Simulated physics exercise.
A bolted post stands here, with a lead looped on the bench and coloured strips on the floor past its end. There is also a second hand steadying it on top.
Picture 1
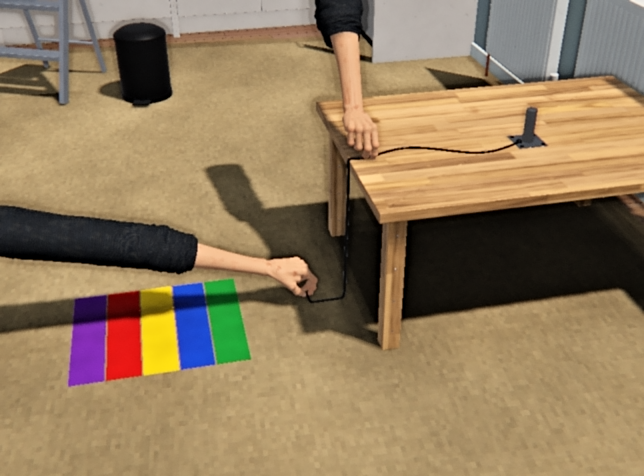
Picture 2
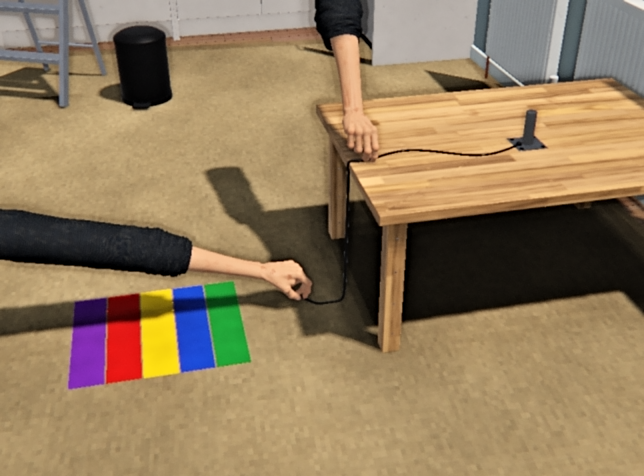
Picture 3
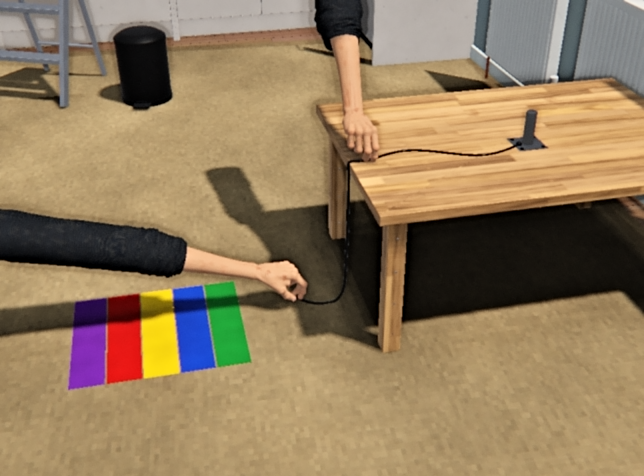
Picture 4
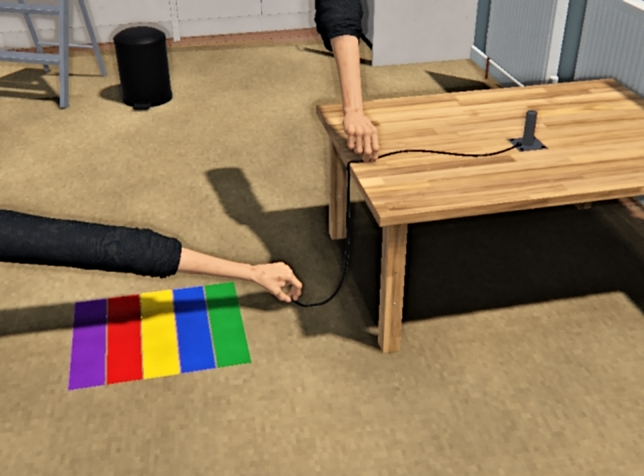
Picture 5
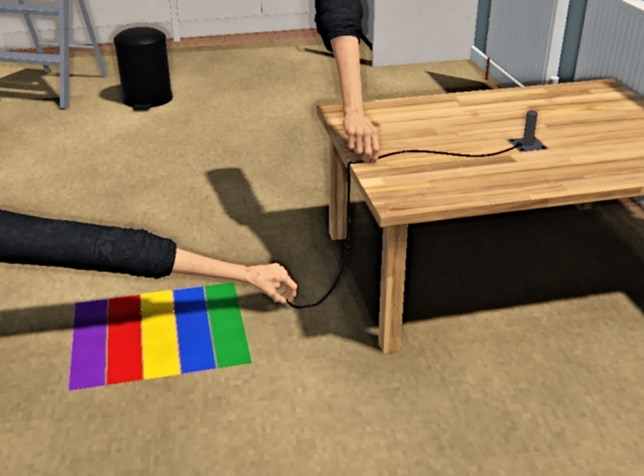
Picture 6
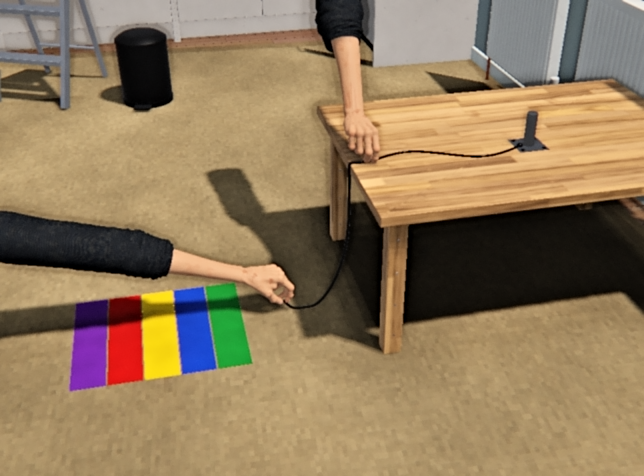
We see one hand resting on a wooden table's edge over a black cord, while another hand, low at left, draws the cord's end slightly leftward toward a mat of purple, red, yellow, blue and green stripes.
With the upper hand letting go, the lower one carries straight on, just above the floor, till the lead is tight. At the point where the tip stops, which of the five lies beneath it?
The blue strip lies beneath it.
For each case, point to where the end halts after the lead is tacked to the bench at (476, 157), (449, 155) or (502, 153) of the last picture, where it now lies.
In order of the tries: About (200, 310), about (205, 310), about (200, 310).
Early on, end near (248, 305); short of the strips.
Midway, end near (216, 310); over green.
At the end of the slack, end near (196, 312); over blue. The blue one.
